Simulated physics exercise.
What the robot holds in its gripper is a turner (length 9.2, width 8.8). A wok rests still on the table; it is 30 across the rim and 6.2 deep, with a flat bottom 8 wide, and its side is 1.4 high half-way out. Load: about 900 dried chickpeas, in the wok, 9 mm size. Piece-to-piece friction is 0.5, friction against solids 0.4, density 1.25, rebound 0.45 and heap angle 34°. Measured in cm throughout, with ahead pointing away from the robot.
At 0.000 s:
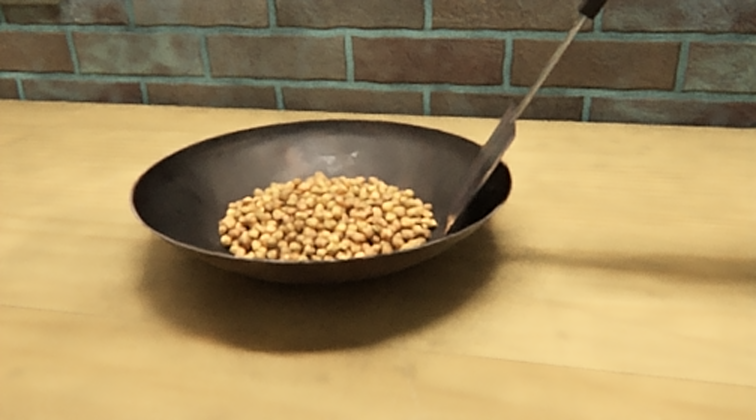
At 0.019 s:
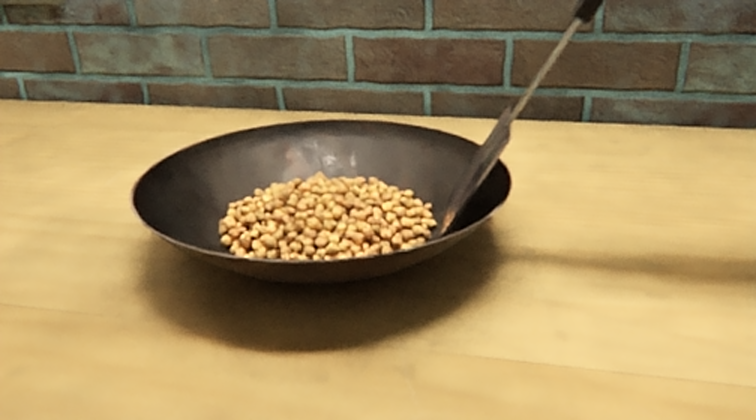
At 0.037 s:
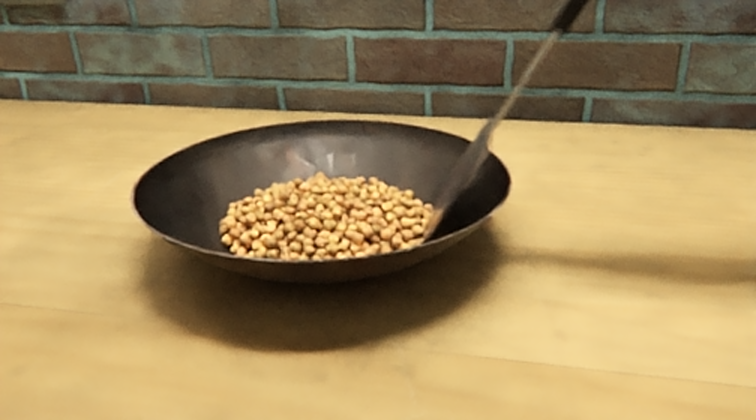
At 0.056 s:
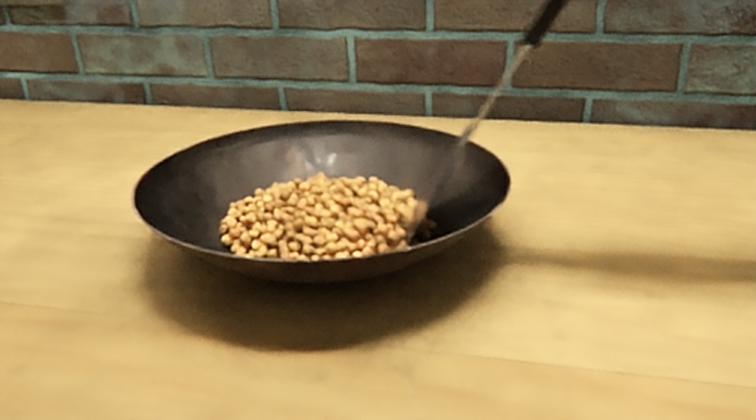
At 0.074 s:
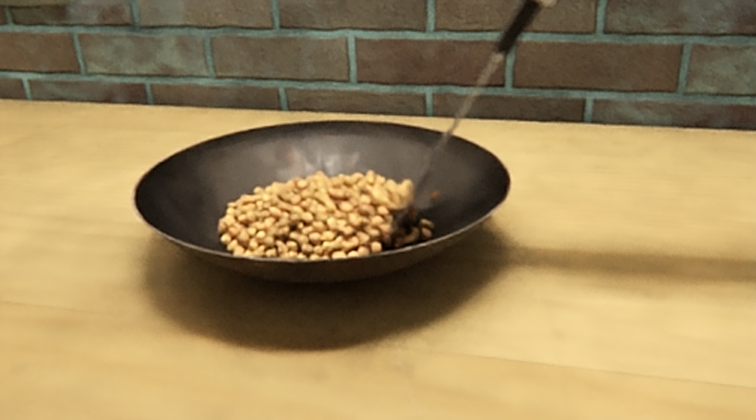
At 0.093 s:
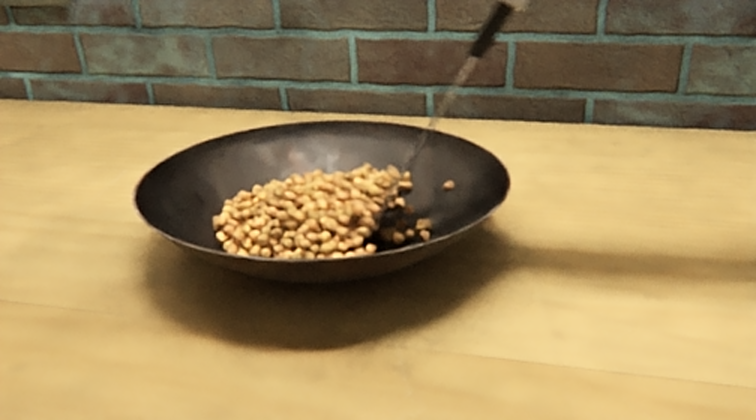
At the start, a turner leans against the right side of a dark wok holding a mound of chickpeas on a wooden table. It moves left into the pile, pushing the chickpeas leftward and heaping them up slightly, while a few sit apart on the right side of the wok.
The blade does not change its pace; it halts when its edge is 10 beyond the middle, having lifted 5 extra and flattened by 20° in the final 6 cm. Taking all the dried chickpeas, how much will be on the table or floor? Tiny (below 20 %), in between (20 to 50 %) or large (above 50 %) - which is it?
In between, so 20 to 50 %.
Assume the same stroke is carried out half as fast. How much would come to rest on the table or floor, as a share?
About 10 %.
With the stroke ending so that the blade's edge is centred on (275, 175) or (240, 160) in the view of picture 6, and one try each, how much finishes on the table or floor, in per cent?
First try about 5 percent, second about 15 percent.
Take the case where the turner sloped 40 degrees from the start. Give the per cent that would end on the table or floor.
My guess is close to 25 per cent.
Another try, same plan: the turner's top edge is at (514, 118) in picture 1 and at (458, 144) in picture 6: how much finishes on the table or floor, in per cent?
Near 10 in a hundred.
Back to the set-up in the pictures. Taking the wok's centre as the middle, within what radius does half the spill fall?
Some 40 cm.
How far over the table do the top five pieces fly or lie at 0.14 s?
They are some 8 cm up.
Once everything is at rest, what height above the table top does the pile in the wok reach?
It reaches about 5.5 cm.
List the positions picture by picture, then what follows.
In the first picture, the turner top edge at (514, 118), sloping 61°; upper third of the load around (324, 211), from x 225 to 430, top at y 175; 900 in the wok.
In the second picture, the turner top edge at (510, 121), sloping 61°; upper third of the load around (324, 211), from x 225 to 430, top at y 175.
In the third picture, the turner top edge at (490, 131), sloping 61°; upper third of the load around (325, 211), from x 225 to 430, top at y 175.
In the fourth picture, the turner top edge at (465, 141), sloping 61°; upper third of the load around (327, 211), from x 225 to 430, top at y 175.
In the fifth picture, the turner top edge at (441, 147), sloping 61°; upper third of the load around (329, 205), from x 225 to 435, top at y 175.
In the sixth picture, the turner top edge at (418, 149), sloping 61°; upper third of the load around (323, 202), from x 215 to 450, top at y 170; 900 in the wok.
After 0.14 s, sloping 61°, highest piece 9 above the table; 900 in the wok.
After 0.18 s, sloping 55°, highest piece 11 above the table; 899 in the wok, 1 on the blade or in flight.
After 0.41 s, sloping 41°, highest piece 15 above the table; 644 in the wok, 116 on the table or floor, 140 on the blade or in flight.
After 1.46 s, sloping 41°, highest piece 5 above the table; 644 in the wok, 256 on the table or floor.
In the end, 644 in the wok, 256 on the table or floor. That is 28 % on the table or floor.
